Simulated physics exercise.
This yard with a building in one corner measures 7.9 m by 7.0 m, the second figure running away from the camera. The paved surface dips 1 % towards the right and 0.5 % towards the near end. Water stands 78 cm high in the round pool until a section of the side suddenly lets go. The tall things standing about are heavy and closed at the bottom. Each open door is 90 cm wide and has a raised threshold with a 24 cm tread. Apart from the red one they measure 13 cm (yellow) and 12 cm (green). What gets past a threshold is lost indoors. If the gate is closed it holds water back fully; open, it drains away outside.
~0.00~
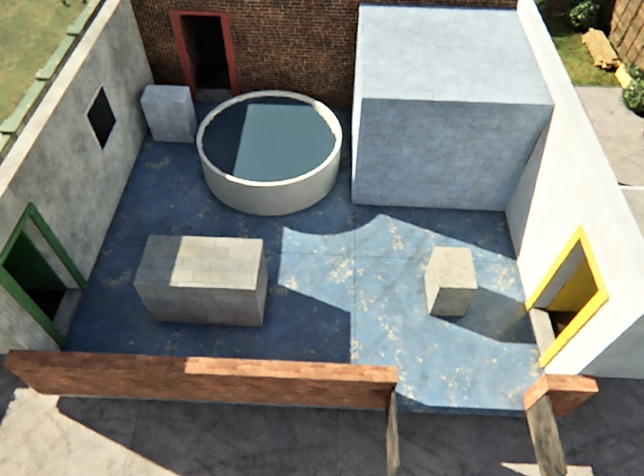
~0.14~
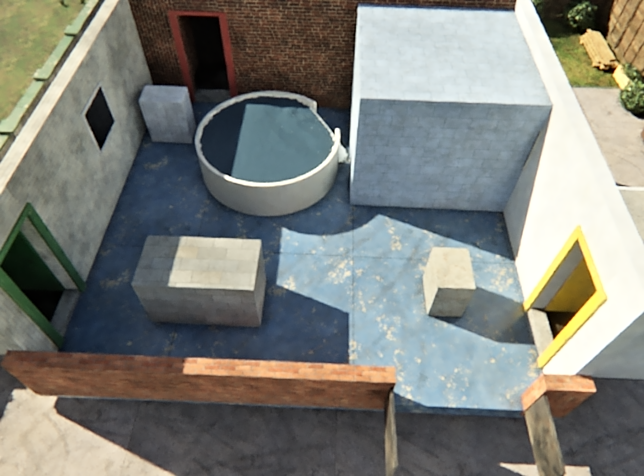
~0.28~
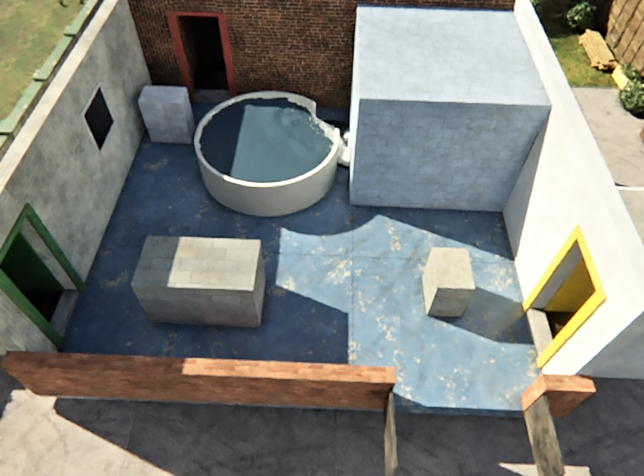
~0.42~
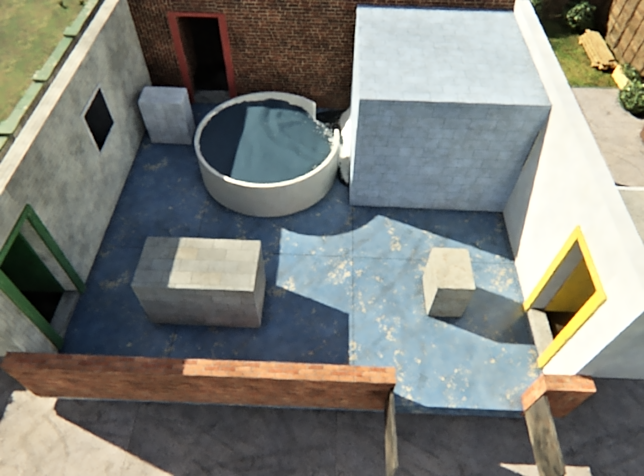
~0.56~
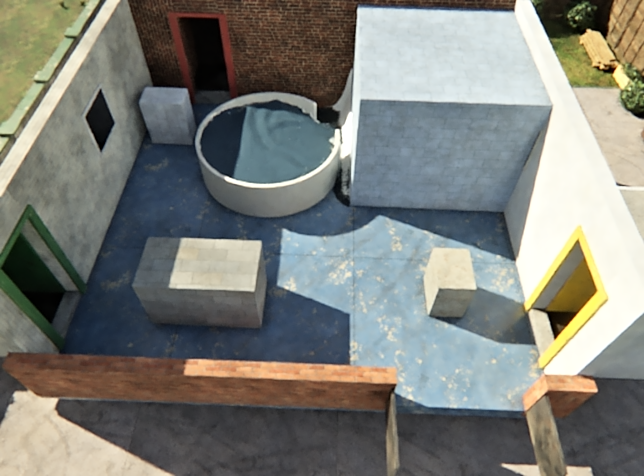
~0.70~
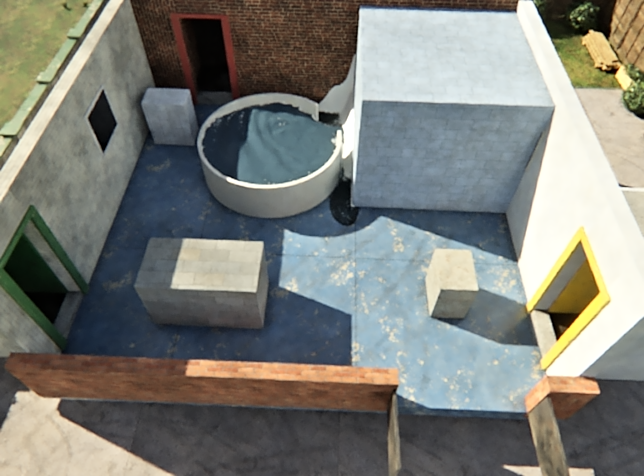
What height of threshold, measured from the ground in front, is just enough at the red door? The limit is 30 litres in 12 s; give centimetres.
At least 28 cm or so.
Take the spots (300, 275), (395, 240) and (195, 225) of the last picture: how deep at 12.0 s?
About 6, 1 and 3 cm.
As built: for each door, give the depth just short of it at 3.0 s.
In cm: Yellow 0, red 16, green 0.
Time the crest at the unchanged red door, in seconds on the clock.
Around 7.0 s.
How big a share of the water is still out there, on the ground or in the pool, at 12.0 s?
About 90 per cent.
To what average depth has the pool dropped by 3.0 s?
About 47 cm.
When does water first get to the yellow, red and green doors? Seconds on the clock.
Arrival: Yellow 6.5 s, red 1.3 s, green 4.0 s.
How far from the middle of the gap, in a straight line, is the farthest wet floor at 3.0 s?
Some 5.8 m out.
After 1.4 s water covers 15 % of the floor, deepest (77 cm) near (351, 114); 4 cm at the red door, 0 litres in over its 20 cm threshold.
After 3.0 s water covers 45 % of the floor, deepest (52 cm) near (174, 106); 16 cm at the red door, 0 litres in over its 20 cm threshold.
After 12.0 s water covers 95 % of the floor, deepest (22 cm) near (343, 123); 20 cm at the red door, 139 litres in over its 20 cm threshold.
At the red door as built, the water arrived by 1.4 s and peaked near 30 cm at 6.8 s.
With a threshold of 23 cm, 88 litres would have come in within the 12 s; with 31.5 cm, 10 litres. So under 30 litres takes about 28 cm.
